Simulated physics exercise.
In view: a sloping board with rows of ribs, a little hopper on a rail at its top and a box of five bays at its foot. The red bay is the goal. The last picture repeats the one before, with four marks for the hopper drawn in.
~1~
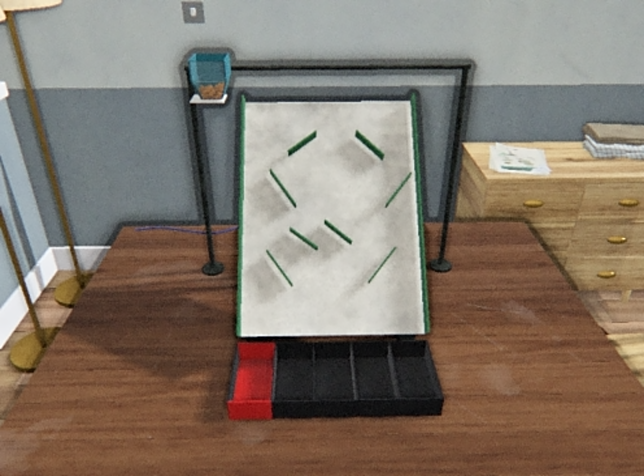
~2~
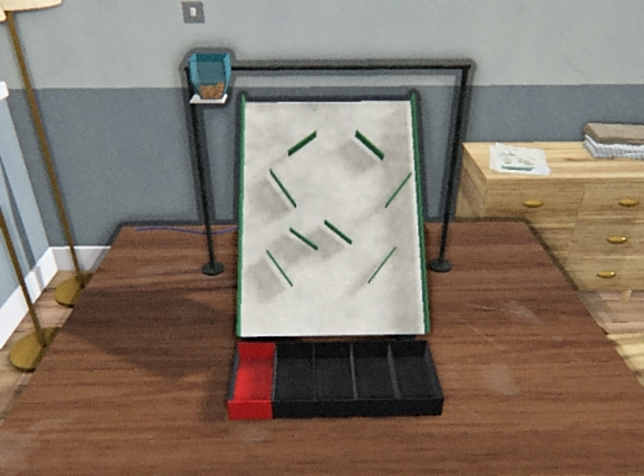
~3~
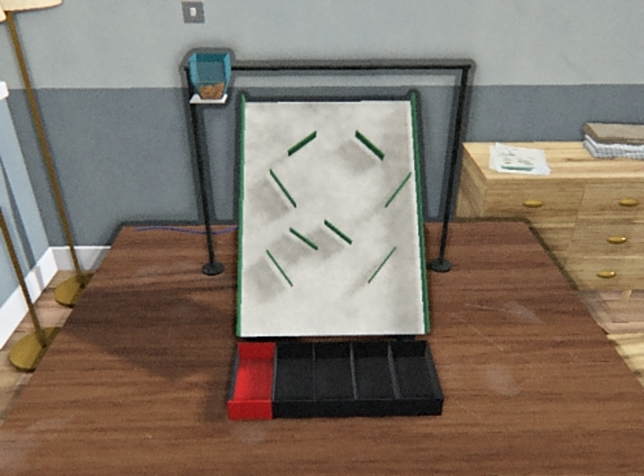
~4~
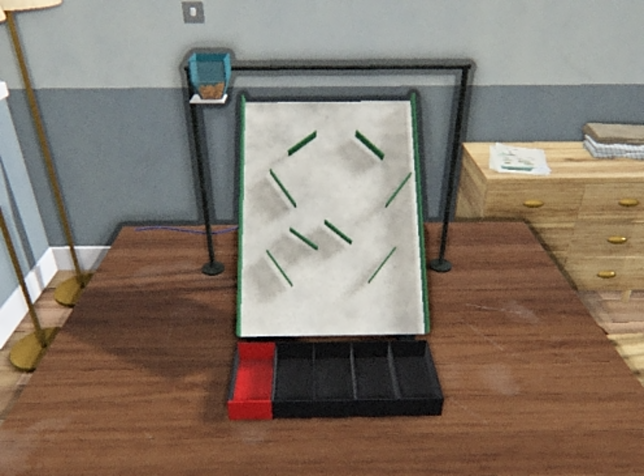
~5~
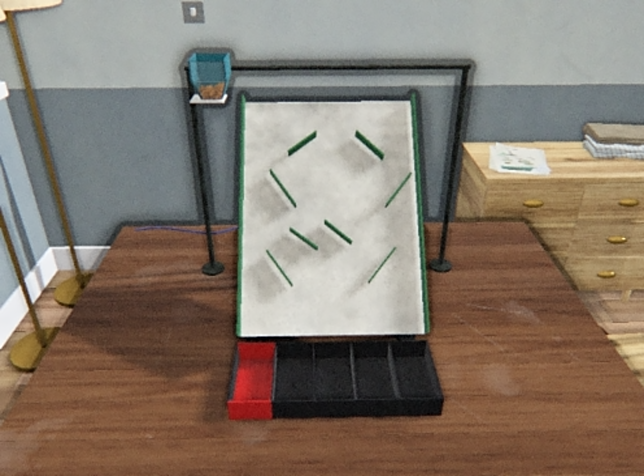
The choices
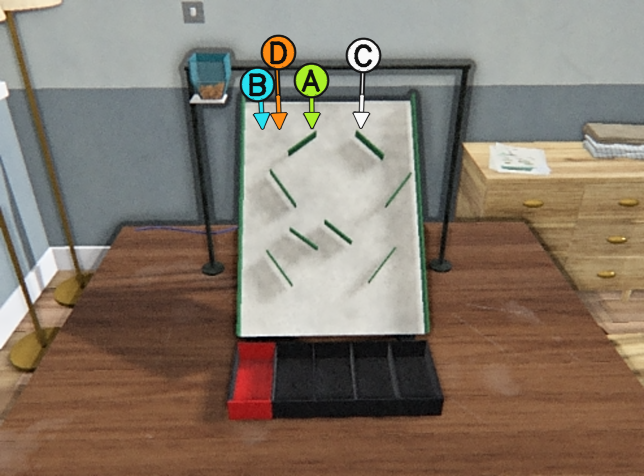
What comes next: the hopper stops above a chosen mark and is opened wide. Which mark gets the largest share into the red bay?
The answer is mark B.
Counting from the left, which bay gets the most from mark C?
It is the third one.
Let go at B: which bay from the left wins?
The first from the left.
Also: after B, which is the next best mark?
Mark D.
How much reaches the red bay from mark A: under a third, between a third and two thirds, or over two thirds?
It is under a third.
On the marked copy, mark A meets the board at (311, 122); mark B meets the board at (262, 123); mark C meets the board at (361, 122); mark D meets the board at (279, 123).
If A is chosen, a small part in the red bay, about two thirds in other bays, a small part held on the board, a small part outside the box.
If B is chosen, about two thirds in the red bay, about a quarter in other bays, a small part outside the box.
If C is chosen, none in the red bay, nearly all in other bays, a stray few held on the board, a stray few outside the box.
If D is chosen, about a third in the red bay, about half in other bays, a small part outside the box.
